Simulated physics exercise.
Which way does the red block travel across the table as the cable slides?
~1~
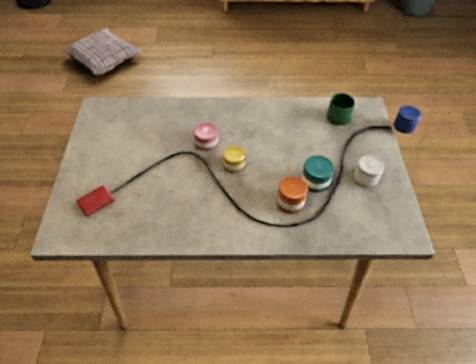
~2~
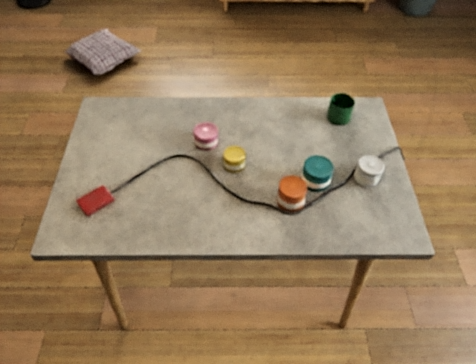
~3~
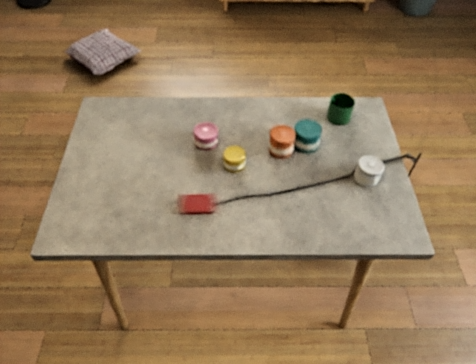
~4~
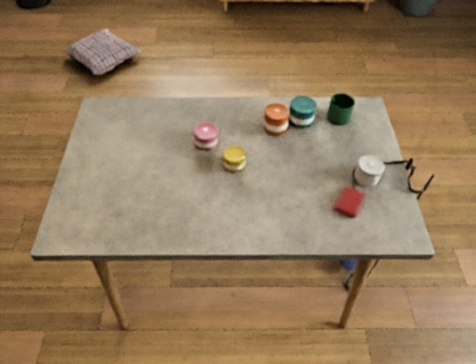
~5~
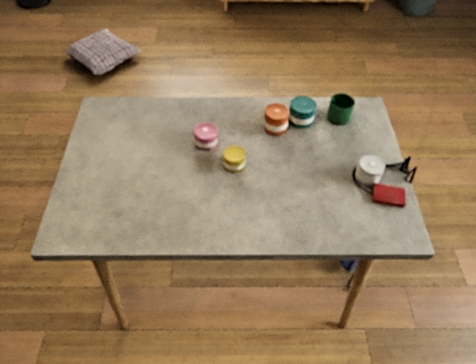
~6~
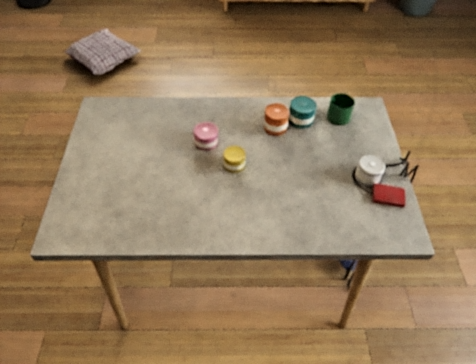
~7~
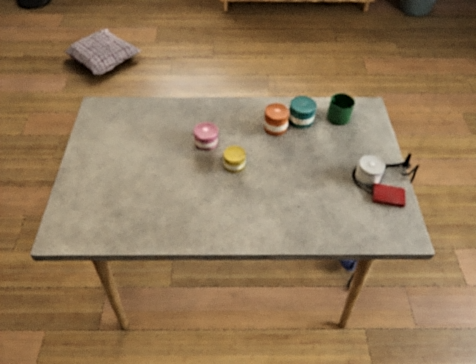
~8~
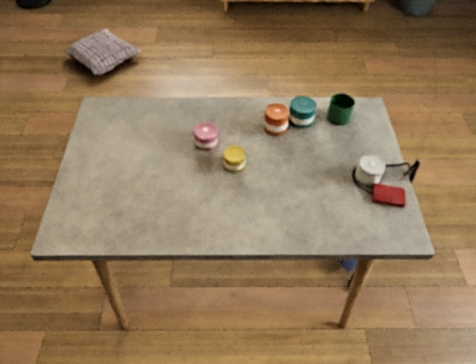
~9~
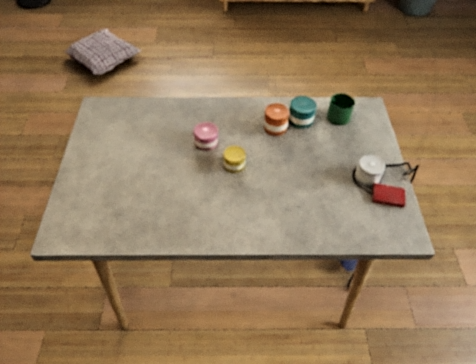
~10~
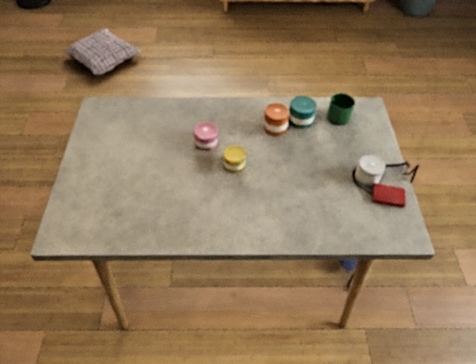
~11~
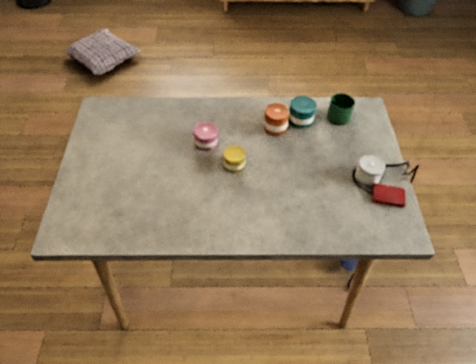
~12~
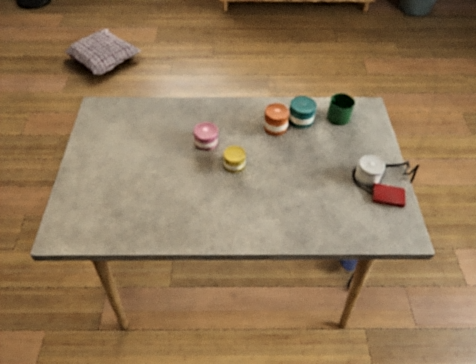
The red block travels to the right, ending near the right edge of the table beside the white tin.
A table's cable slides off the right side, dragging a red block beside a white tin.
